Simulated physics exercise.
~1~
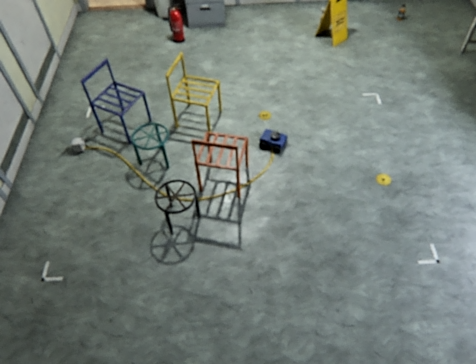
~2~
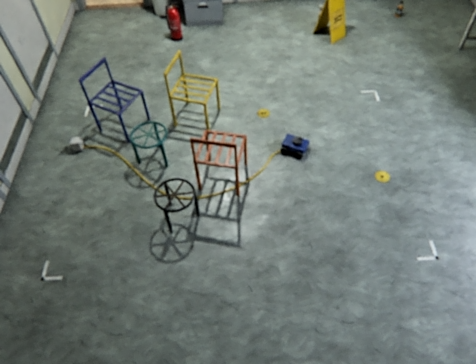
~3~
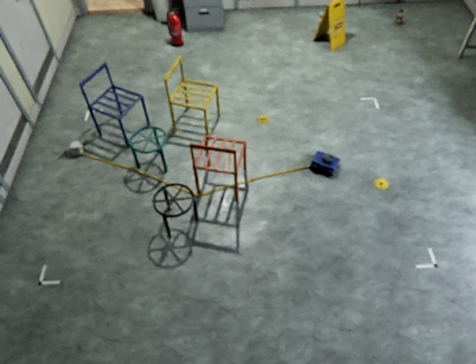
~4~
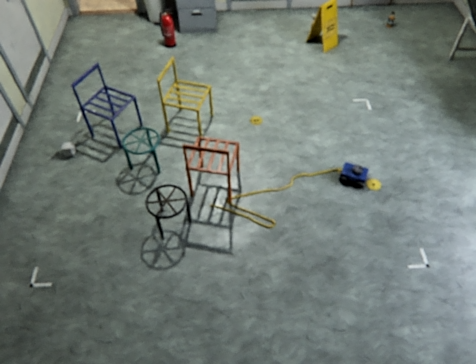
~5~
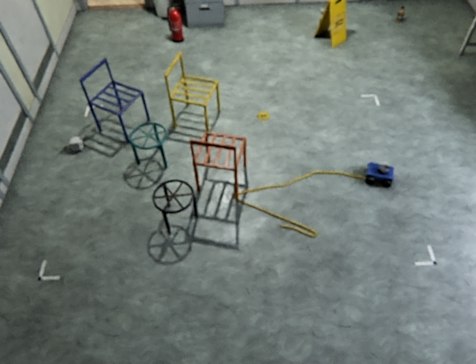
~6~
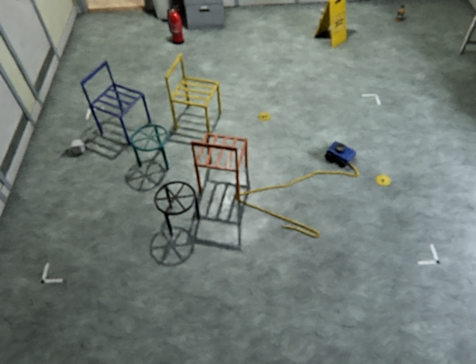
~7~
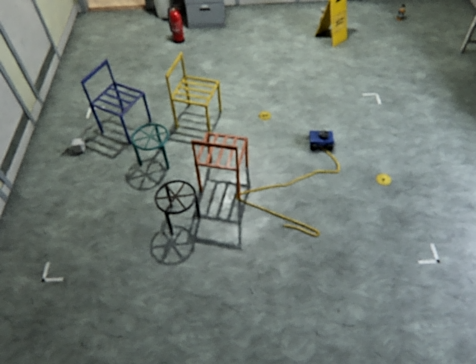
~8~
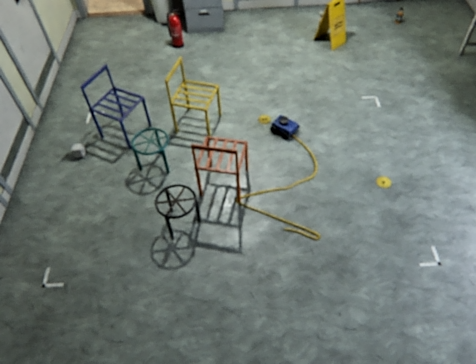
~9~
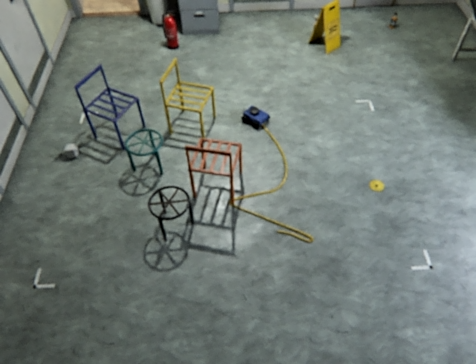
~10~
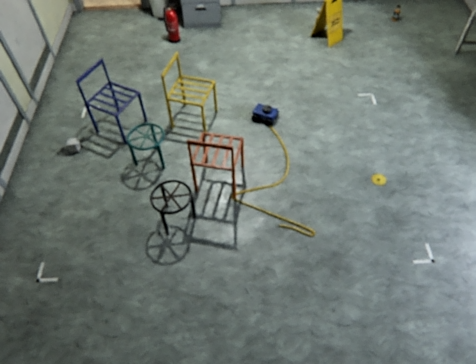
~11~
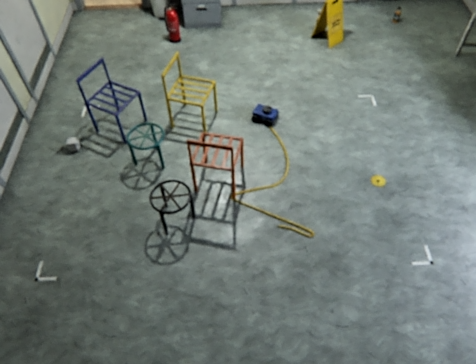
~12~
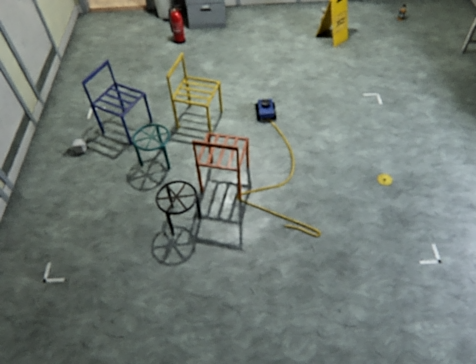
At the start, a small blue cart sits right of an orange chair on a grey floor, its yellow lead running left among two stools and three chairs to a pale plug near the blue chair. The cart drives right, drawing the lead nearly straight. The lead comes free of the plug, and its loose end slides to the right of the orange chair. The cart reaches the yellow mark on the right, then heads back up and left, the lead curving behind it. It stops near the yellow chair, with the chairs and stools standing essentially where they were.
